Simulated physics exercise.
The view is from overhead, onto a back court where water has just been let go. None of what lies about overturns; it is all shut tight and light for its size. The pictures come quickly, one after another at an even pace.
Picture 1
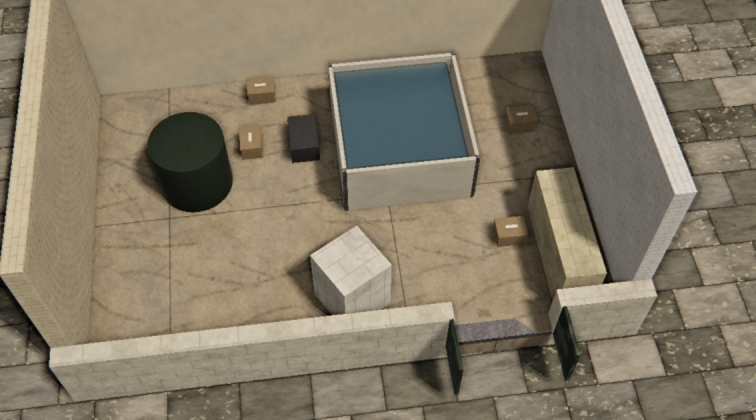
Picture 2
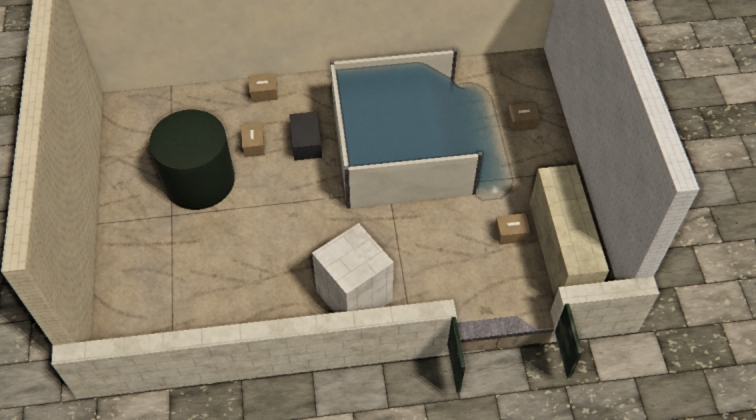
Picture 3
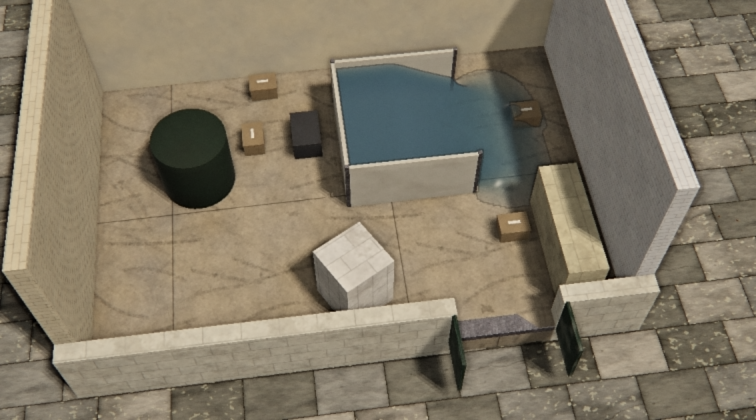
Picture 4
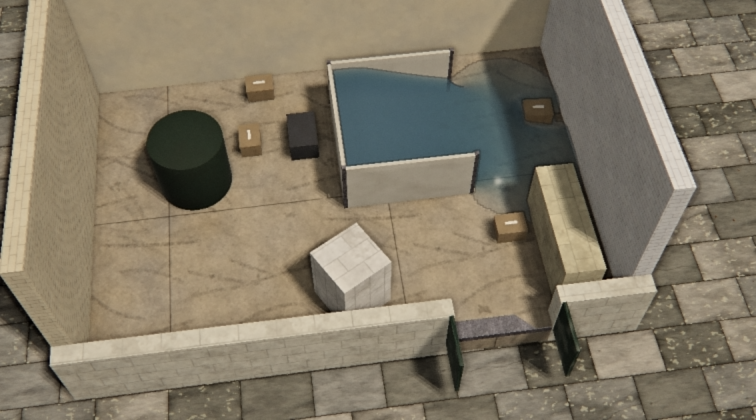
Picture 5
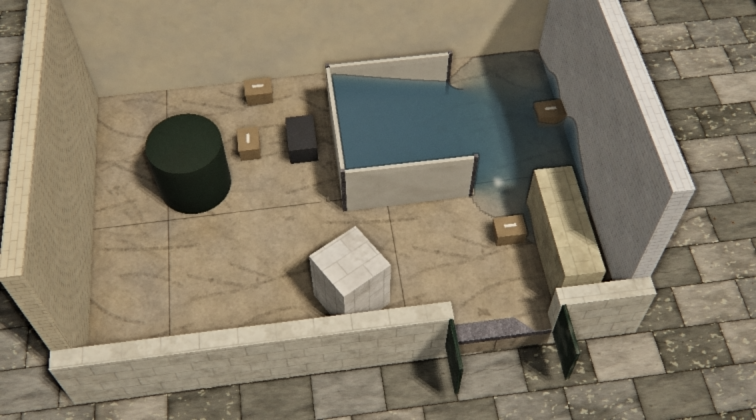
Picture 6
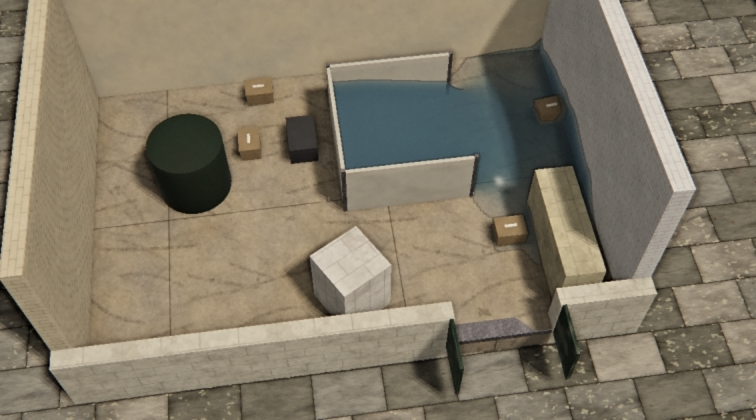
Blue water pours out through the open right side of a pale-walled square tank in a paved, walled back court, seen from high overhead. A dark green cylinder stands at left, with a black box and small brown totes around the tank, a white block in front and a long cream block at right. The water spreads to the right wall, pushing the upper-right tote a short way rightward, while the others stay put.
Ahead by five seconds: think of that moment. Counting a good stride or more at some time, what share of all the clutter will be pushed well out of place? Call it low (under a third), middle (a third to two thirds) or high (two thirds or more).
Middle.
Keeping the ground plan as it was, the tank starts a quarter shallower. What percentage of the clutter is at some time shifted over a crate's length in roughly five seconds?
60 per cent.
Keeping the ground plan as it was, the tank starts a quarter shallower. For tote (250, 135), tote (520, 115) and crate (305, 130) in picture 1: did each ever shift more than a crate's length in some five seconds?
Note, listed order: Didn't cover it / covered it / didn't cover it.
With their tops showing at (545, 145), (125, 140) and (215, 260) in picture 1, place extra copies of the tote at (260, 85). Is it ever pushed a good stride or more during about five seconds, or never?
Listed in order: Displaced, displaced, then hardly budges.
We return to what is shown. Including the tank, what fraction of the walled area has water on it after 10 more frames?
40 per cent, roughly.
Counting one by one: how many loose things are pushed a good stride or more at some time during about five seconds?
It adds up to 3.
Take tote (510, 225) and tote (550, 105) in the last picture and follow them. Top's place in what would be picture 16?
I'd guess close to (502, 254) and close to (499, 106).
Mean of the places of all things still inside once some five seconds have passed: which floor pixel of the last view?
The mean position lies close to (307, 192).
A moment on, 0 of 5 are well off their spots; 1 afloat.
Next, 0 of 5 are well off their spots; 1 afloat.
Later, 3 of 5 are well off their spots; 1 afloat.
In the end, 3 of 5 are well off their spots, and 3 have been at some point; 2 afloat.
